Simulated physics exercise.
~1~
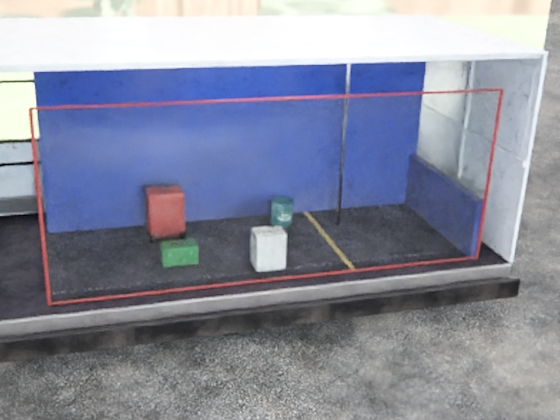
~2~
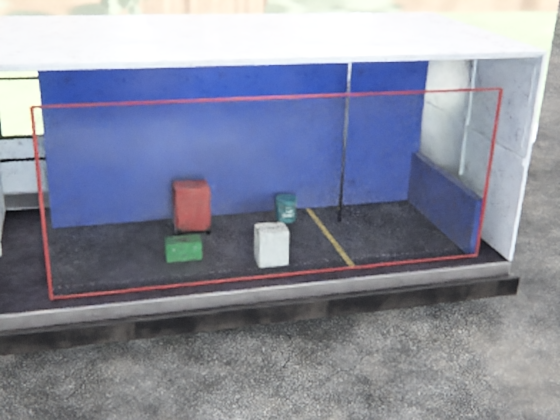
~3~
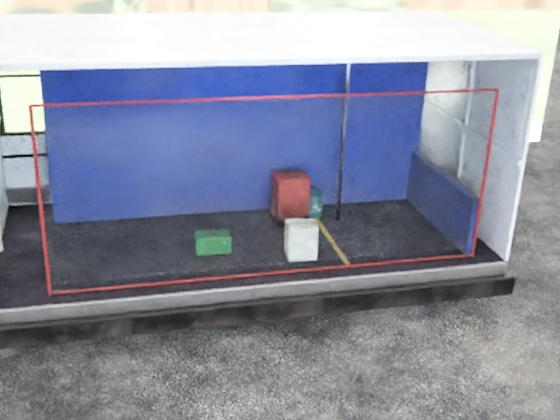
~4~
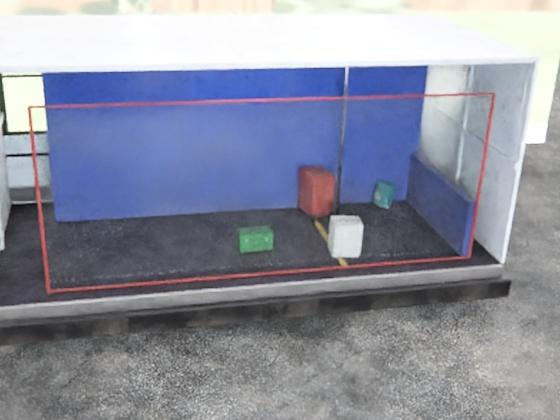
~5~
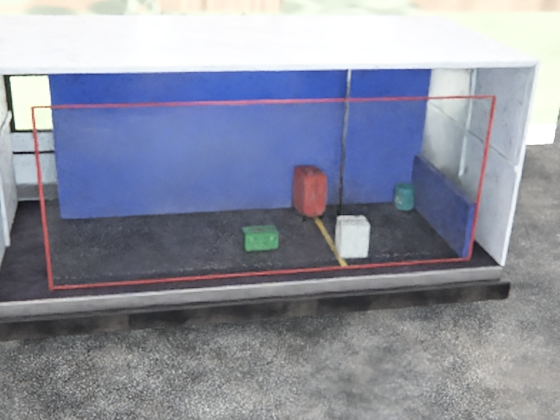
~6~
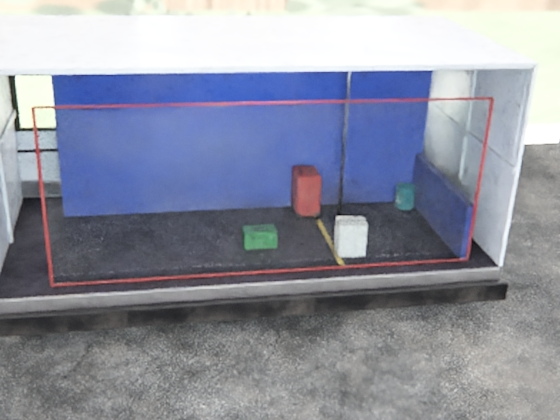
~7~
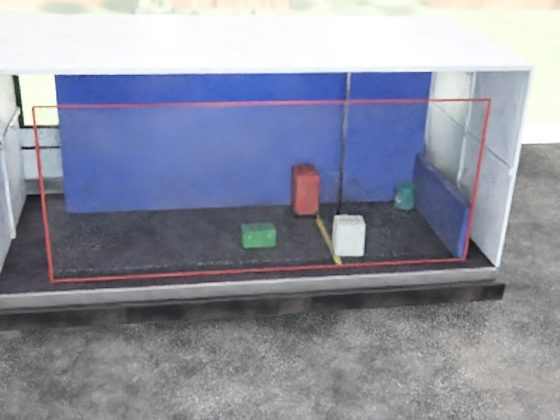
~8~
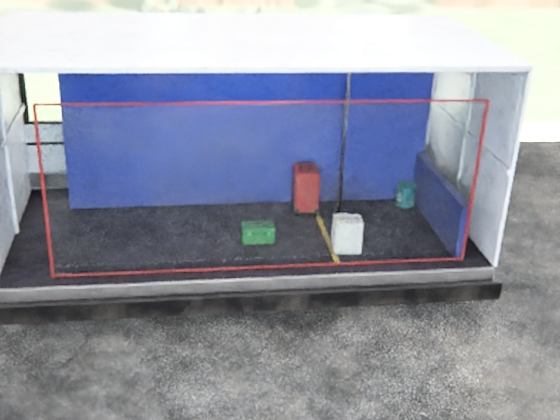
In a blue-walled bay, four objects slide right, the white and teal ones passing the line.
